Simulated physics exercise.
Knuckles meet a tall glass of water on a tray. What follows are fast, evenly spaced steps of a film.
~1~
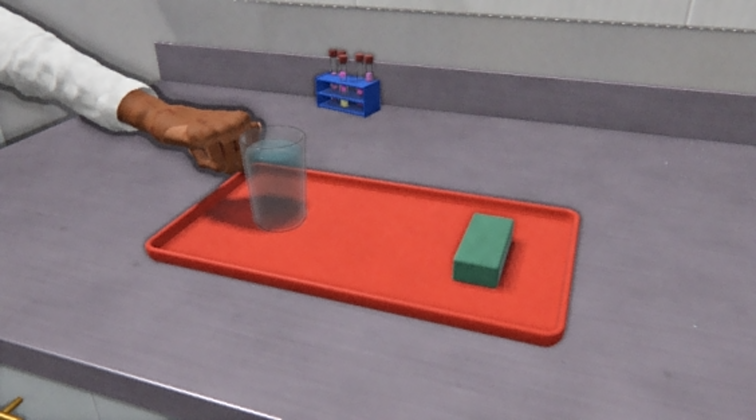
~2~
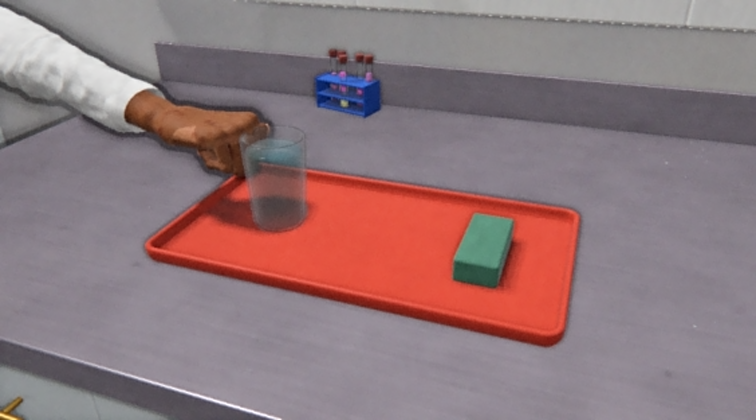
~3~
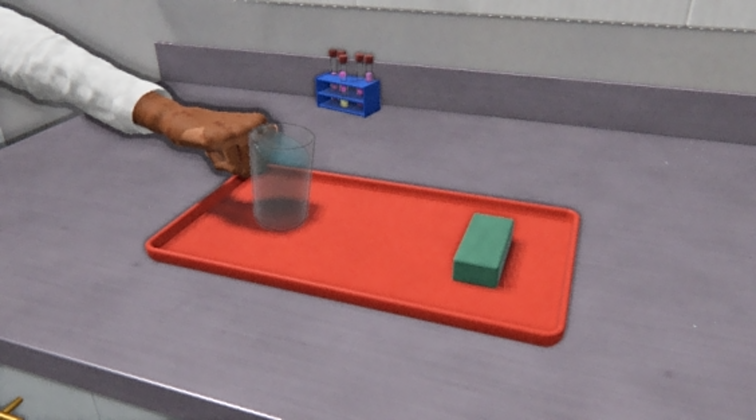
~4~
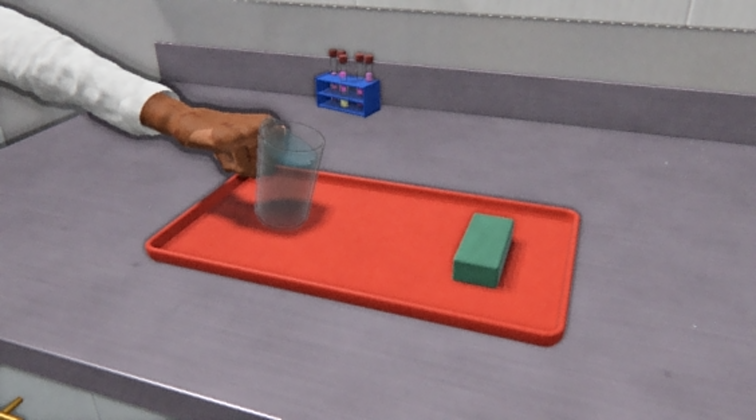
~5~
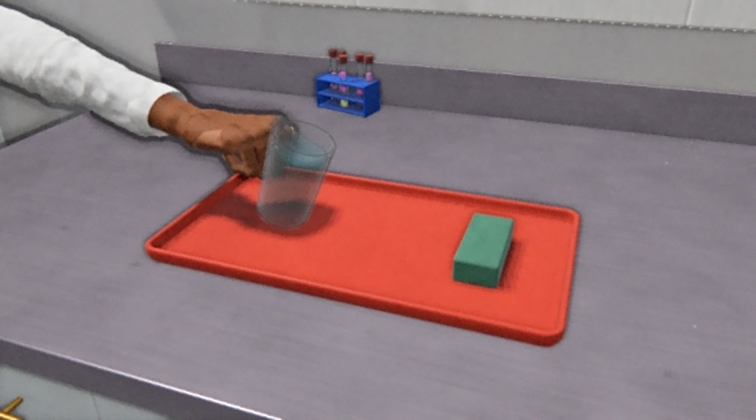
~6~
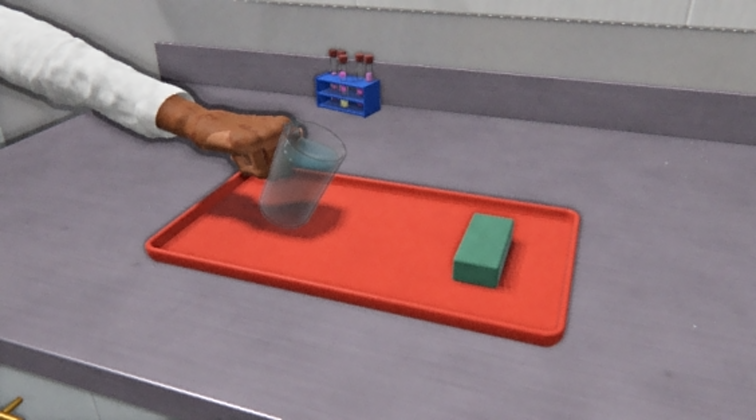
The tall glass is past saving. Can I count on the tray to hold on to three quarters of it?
Turns out the tray keeps more than three quarters of it.
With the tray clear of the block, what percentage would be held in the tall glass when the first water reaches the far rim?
Roughly 45 in a hundred.
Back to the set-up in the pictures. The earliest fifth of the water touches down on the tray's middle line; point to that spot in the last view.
Near (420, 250).
A moment on, the tall glass lies on its side and 87 per cent is in the glass, 2 on the tray and 11 above or beyond its rim.
Next, the tall glass lies on its side and 49 per cent is in the glass, 36 on the tray and 15 above or beyond its rim.
Then the tall glass lies on its side and 26 per cent is in the glass, 40 on the tray and 33 above or beyond its rim.
Later the tall glass lies on its side and 14 per cent is in the glass, 71 on the tray and 15 above or beyond its rim.
At rest 86 per cent is held by tray and glass, 14 is off the tray.
